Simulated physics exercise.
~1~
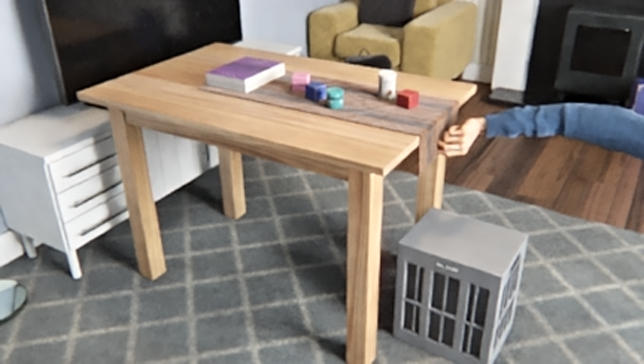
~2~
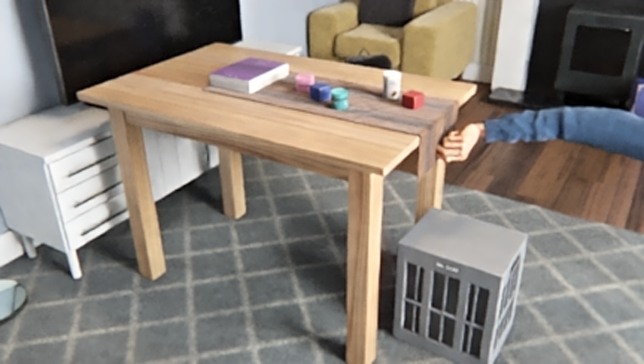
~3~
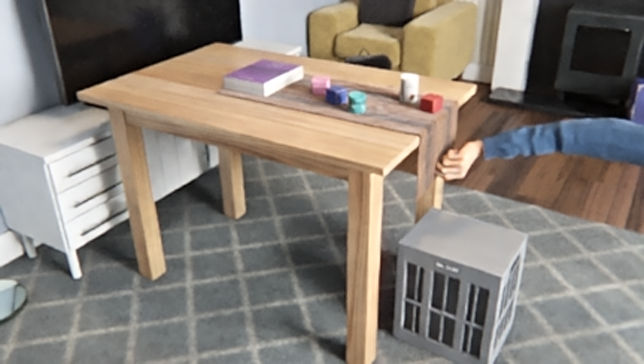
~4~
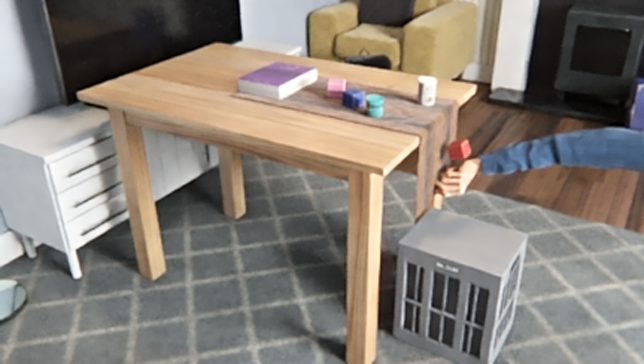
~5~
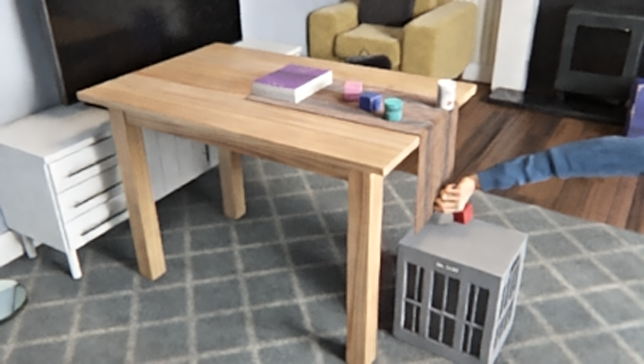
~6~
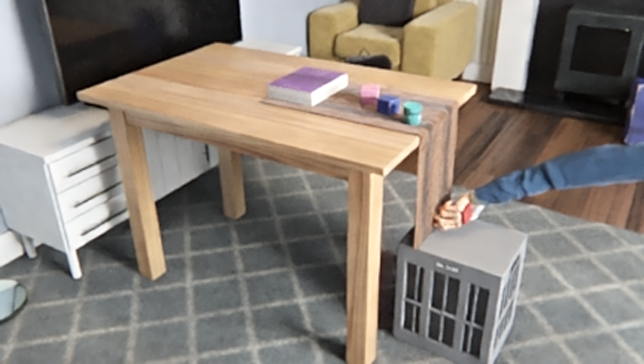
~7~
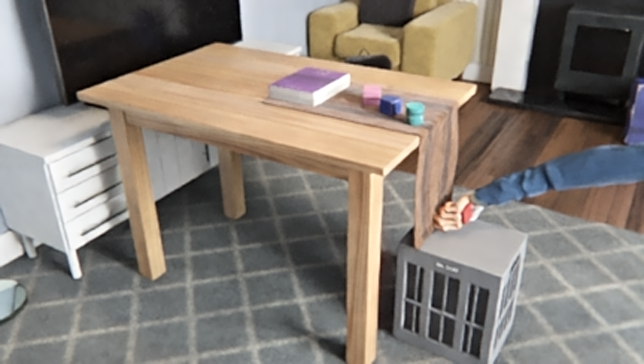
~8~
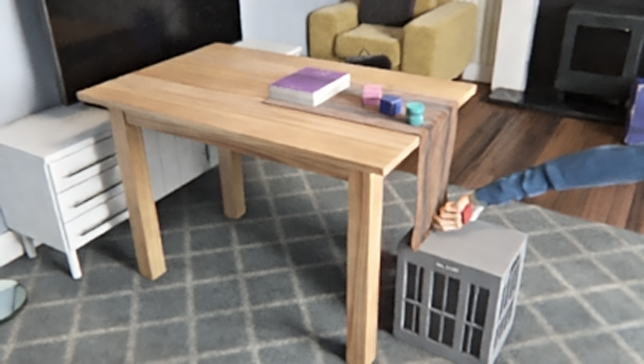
To begin with, a hand at the right holds the hanging end of a brown cloth on a wooden table, with a purple book, pink and blue blocks, a turquoise pot, a white can and a red cube on top. The hand slowly draws the cloth down, and the objects slide right with it. The red cube tips over the edge first and drops toward the grey crate. The white can follows as the hand lowers the hem onto the crate. Finally, the hand holds still there, with the book, both blocks and the pot still on the table.
